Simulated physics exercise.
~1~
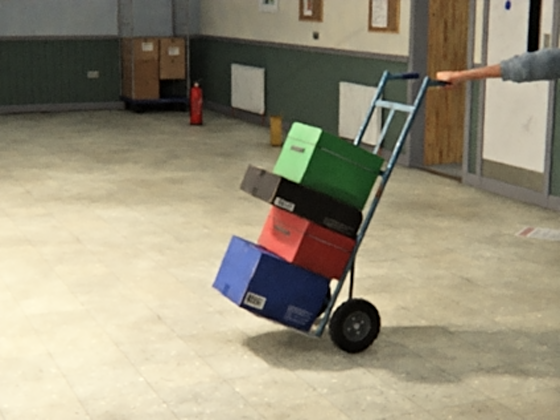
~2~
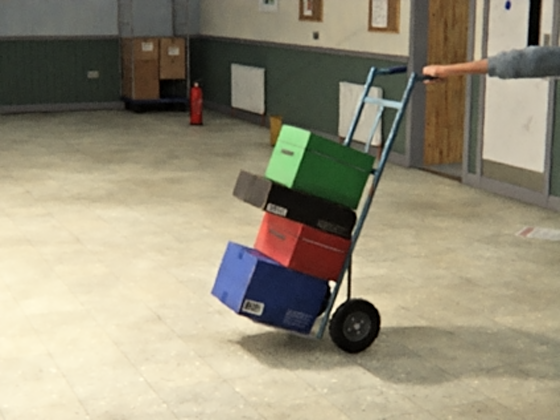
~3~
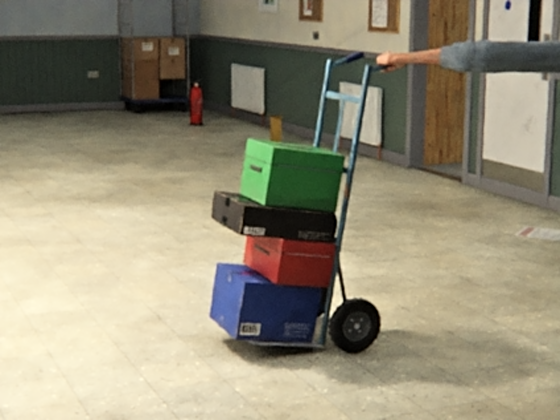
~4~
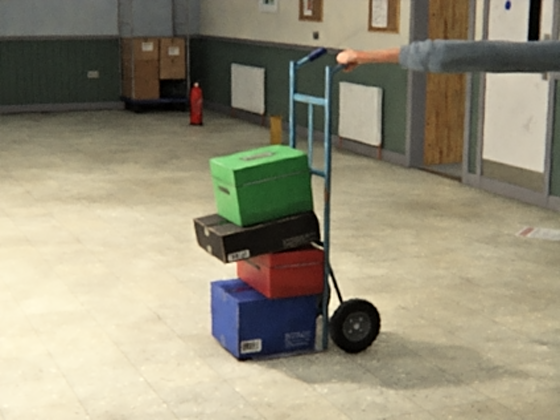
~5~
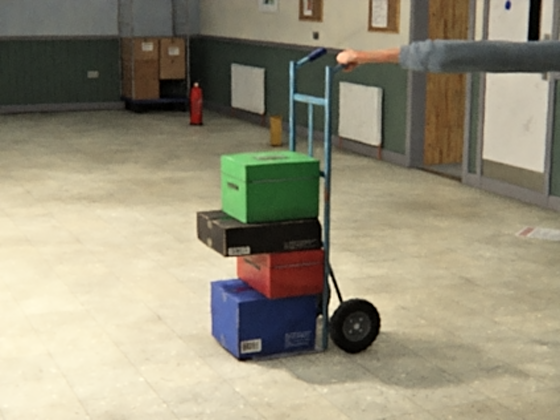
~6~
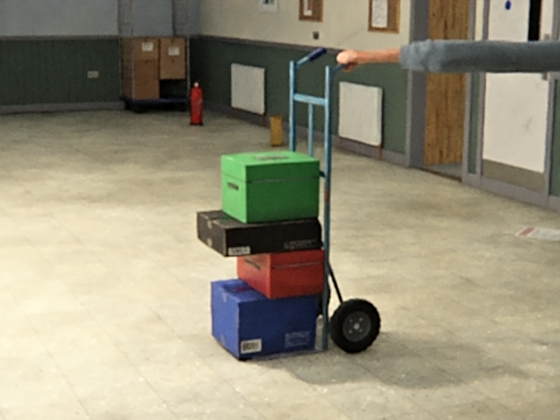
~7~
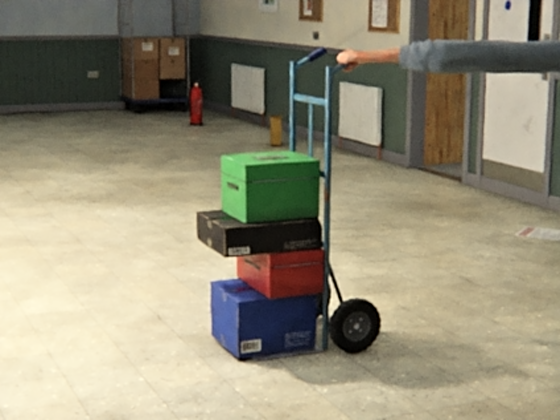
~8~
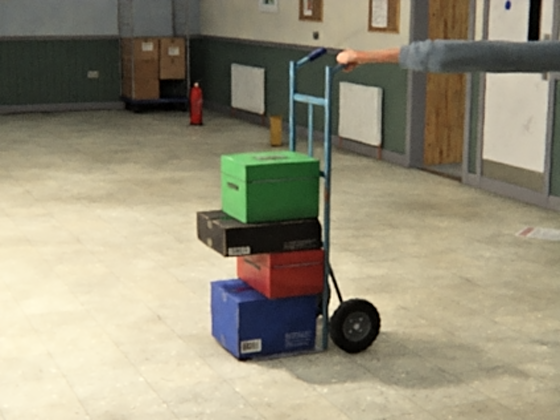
A blue hand truck leans back to the right in a hall with a pale tiled floor, seen from a fixed viewpoint across the room, loaded with four boxes. Blue is at the bottom, then red, a flat black one and green on top, while a hand from the right grips the handle. The arm pushes the truck upright, swinging the stack leftward until the plate lands flat. As it stops, the black and green boxes tip slightly forward to the left, then settle back. The truck finally stands still, still held, with every box in place.
